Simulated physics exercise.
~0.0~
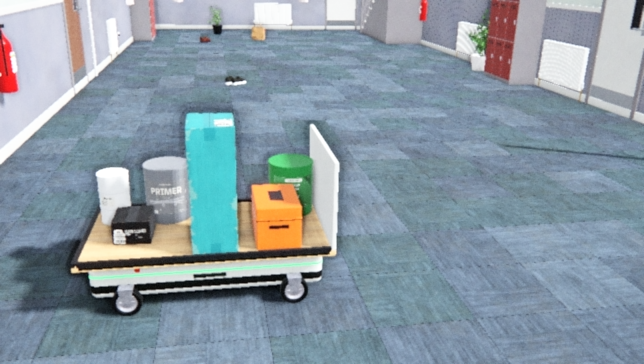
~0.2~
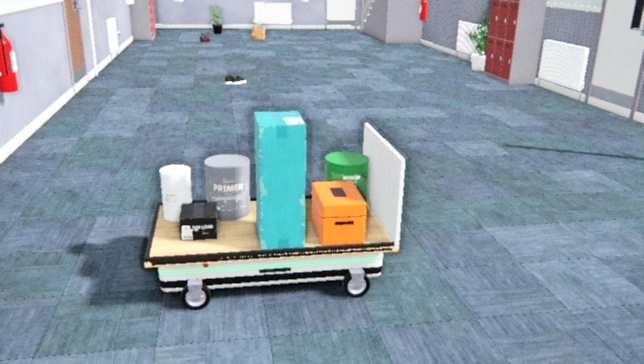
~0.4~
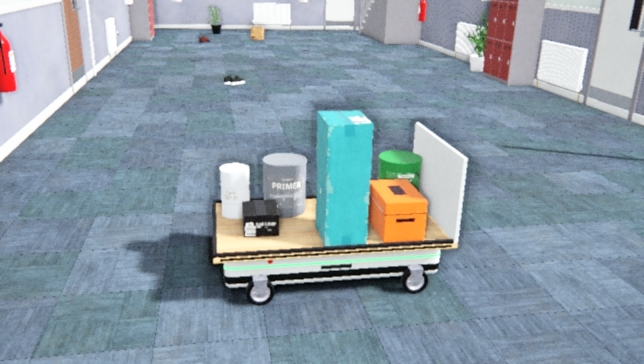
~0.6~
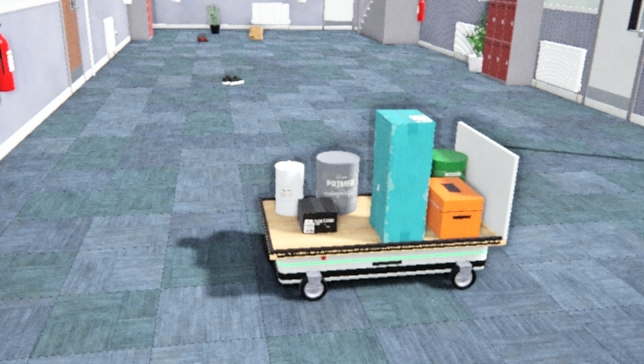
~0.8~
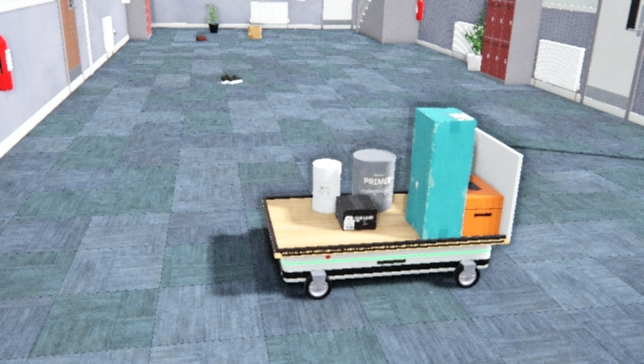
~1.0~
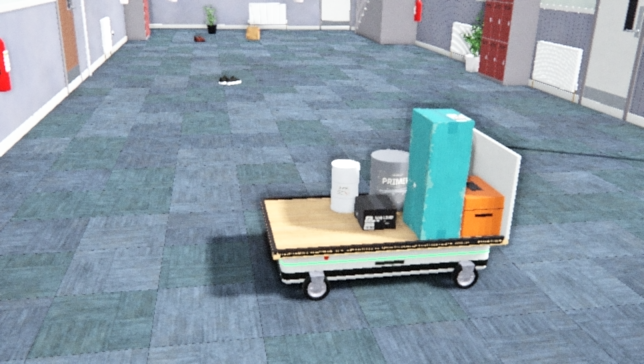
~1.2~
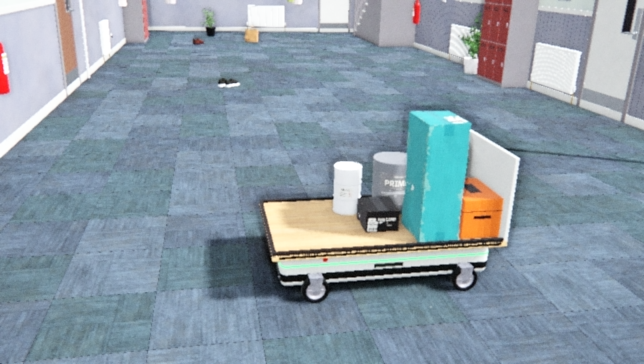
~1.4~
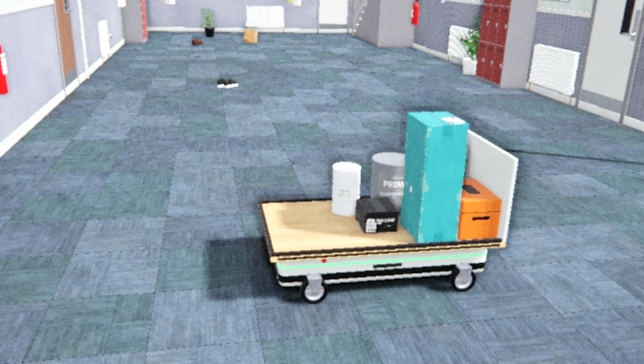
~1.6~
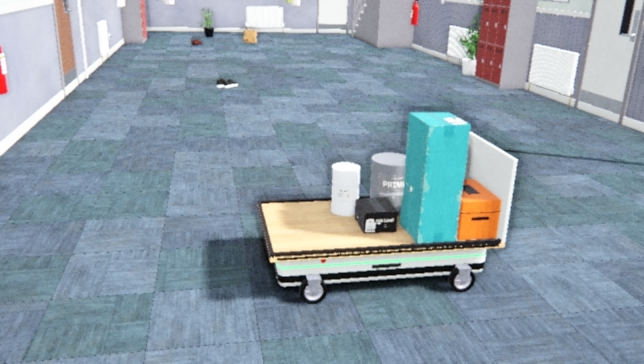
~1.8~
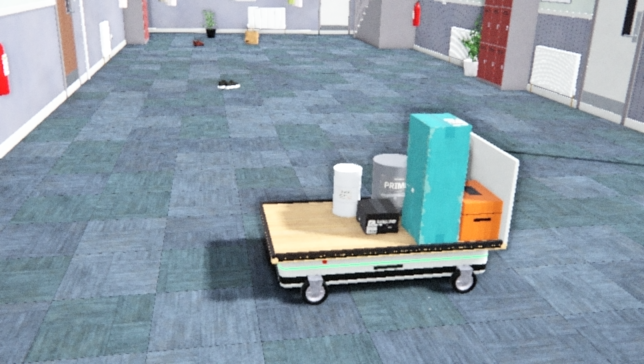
A loaded cart rolls right and stops, and its load slides toward the white board.
